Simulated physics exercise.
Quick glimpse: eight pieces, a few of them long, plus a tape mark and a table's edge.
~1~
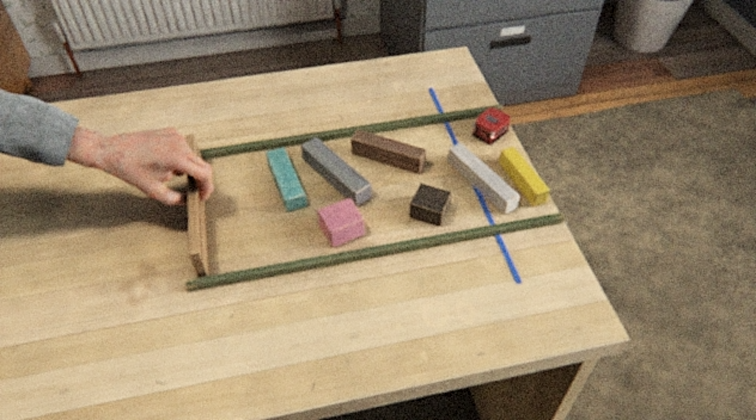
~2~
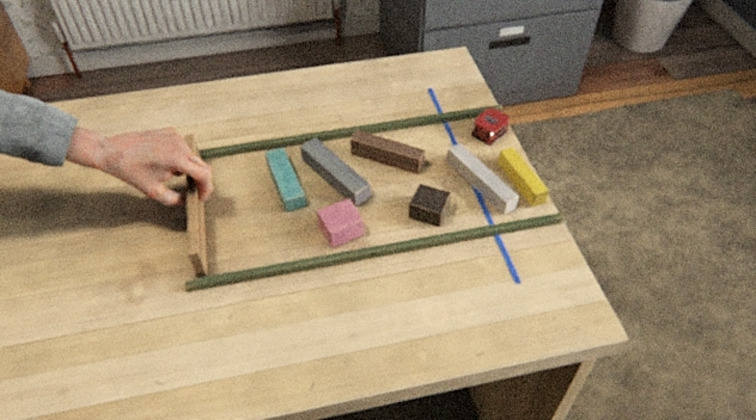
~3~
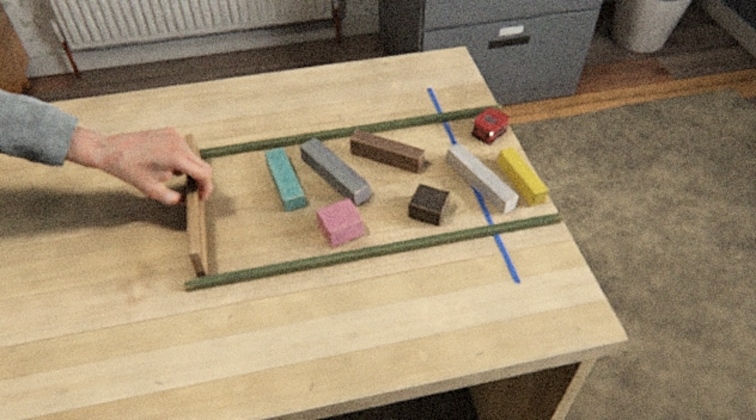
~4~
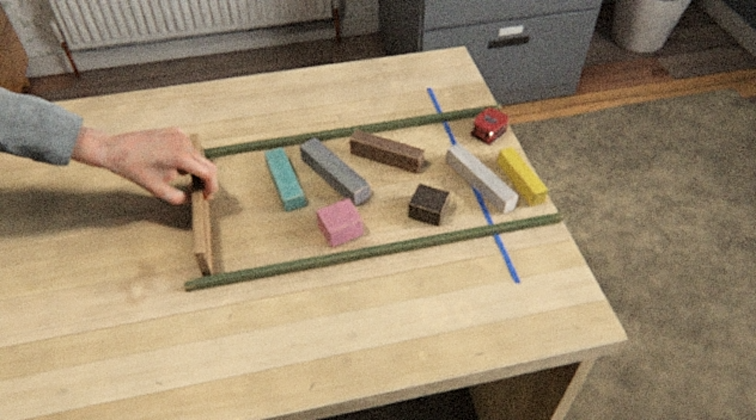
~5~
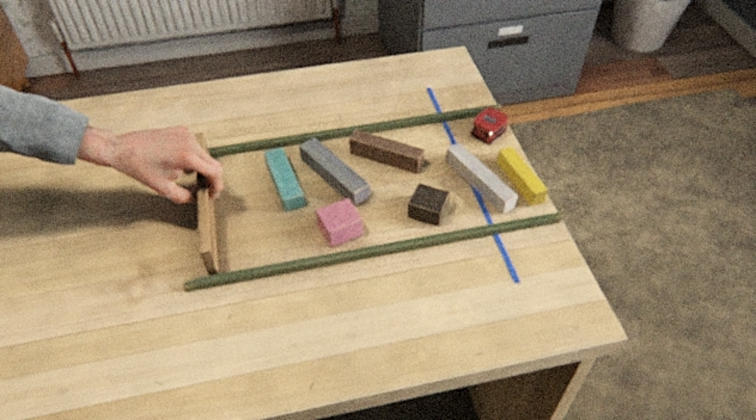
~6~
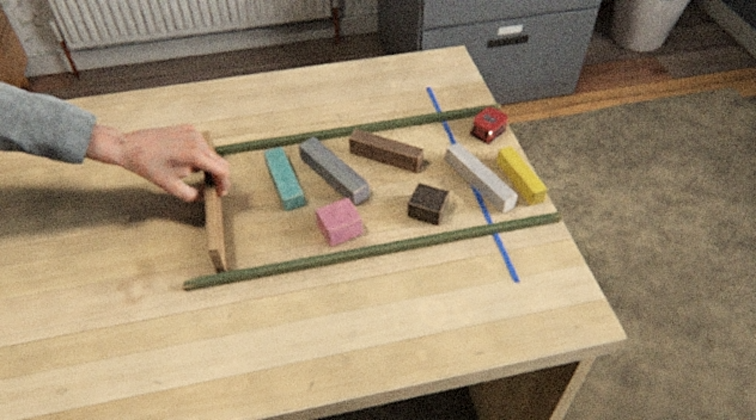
A hand sliding a wooden board slightly right between two green rods on a table, the scattered coloured blocks staying still.
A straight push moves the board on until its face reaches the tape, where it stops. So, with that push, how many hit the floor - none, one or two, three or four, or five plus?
The pieces lost over the edge are three or else four.
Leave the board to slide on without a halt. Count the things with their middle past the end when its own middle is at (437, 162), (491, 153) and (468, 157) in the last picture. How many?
That makes 0, 5, 3.
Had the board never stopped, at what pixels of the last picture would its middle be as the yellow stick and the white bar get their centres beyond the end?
Middle approx. at (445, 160), then approx. at (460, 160).
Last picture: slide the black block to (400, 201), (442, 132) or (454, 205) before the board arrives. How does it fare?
The black block holds on; falls; remains up.
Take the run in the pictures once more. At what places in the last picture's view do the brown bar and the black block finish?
Around (500, 131), then around (527, 181).
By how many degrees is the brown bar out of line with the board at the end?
Around 0 degrees.
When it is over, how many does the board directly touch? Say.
Tally at the end: 2.
A little later, none off yet; yellow stick at rest near (521, 175); red case at rest near (489, 126); white bar at rest near (480, 177).
When it is over, the number that fall off is three or four; down, white bar, red case and yellow stick.
